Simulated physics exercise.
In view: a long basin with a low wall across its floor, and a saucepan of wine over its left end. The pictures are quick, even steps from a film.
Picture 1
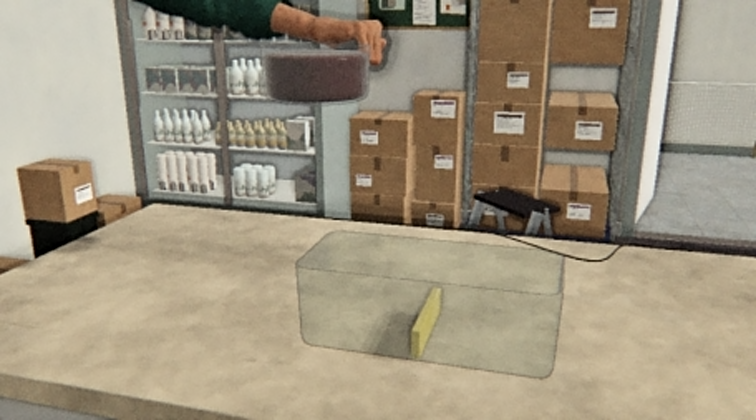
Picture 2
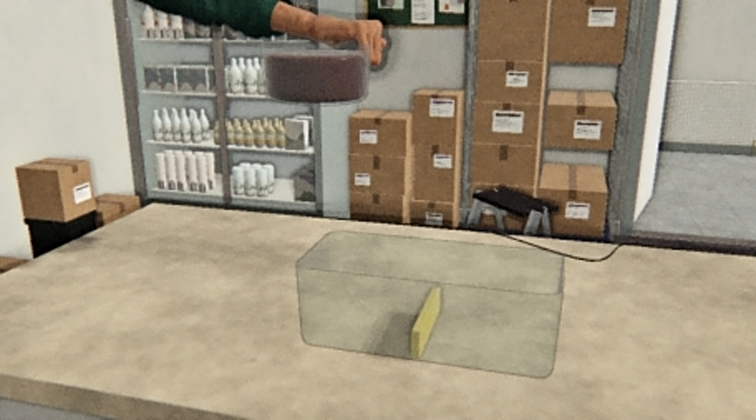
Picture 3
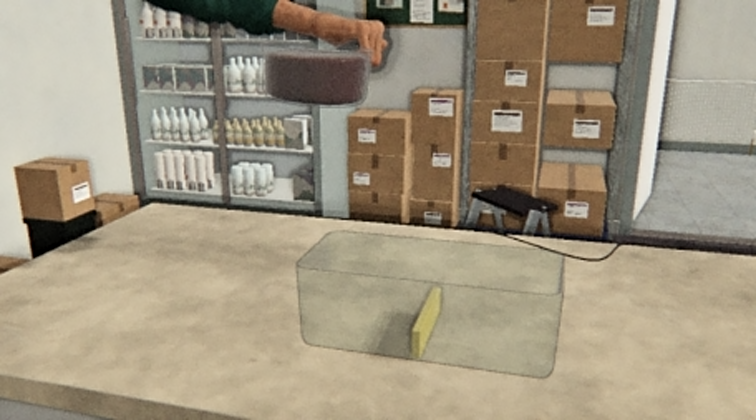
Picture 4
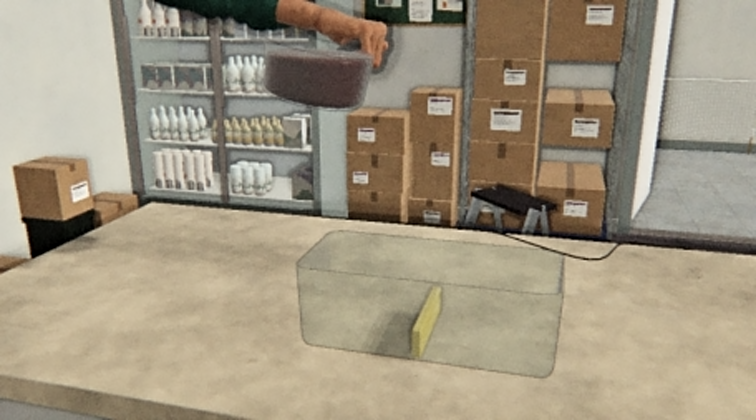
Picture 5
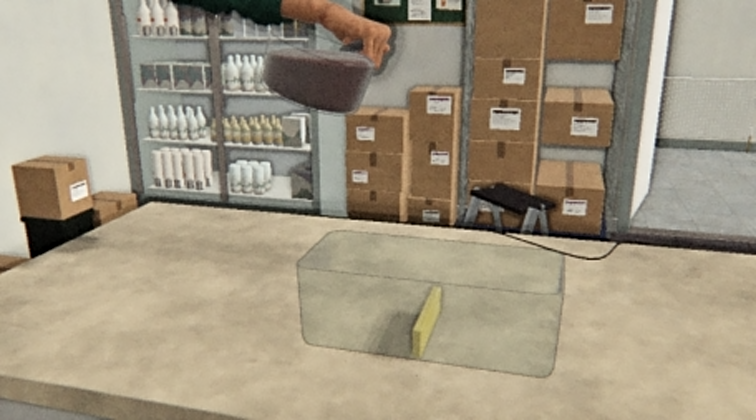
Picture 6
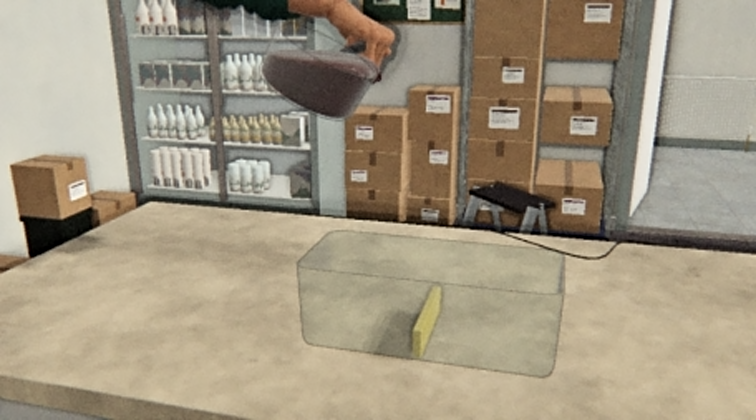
In a storeroom with shelves and stacked boxes, a hand held a pan of dark liquid above a clear basin with a low yellow wall inside, then gradually tilted it down toward the right.
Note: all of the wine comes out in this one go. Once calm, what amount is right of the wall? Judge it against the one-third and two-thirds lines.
It ends up between the two lines.
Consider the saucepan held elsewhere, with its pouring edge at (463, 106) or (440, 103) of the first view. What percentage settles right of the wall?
Around 85 percent first, around 85 percent second.
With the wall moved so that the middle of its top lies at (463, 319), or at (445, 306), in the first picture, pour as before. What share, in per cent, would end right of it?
Well, it's close to 10 per cent for the first one, then 20 per cent for the other.
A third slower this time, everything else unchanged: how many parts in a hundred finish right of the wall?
About 60 per cent.
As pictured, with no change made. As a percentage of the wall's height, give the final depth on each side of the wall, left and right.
Roughly 40 left of the wall, roughly 40 right of it.
A moment on, the saucepan is tipped on its side and 32 per cent is still to pour, 4 is left of the wall and 5 right of it.
Next, the saucepan is tipped on its side and 9 per cent is still to pour, 22 is left of the wall and 52 right of it.
Then the saucepan is tipped on its side and 2 per cent is still to pour, 37 is left of the wall and 53 right of it.
Later the saucepan is tipped on its side and 1 per cent is still to pour, 42 is left of the wall and 54 right of it.
Finally, 44 per cent lies left of the wall, 54 right of it and 2 outside.
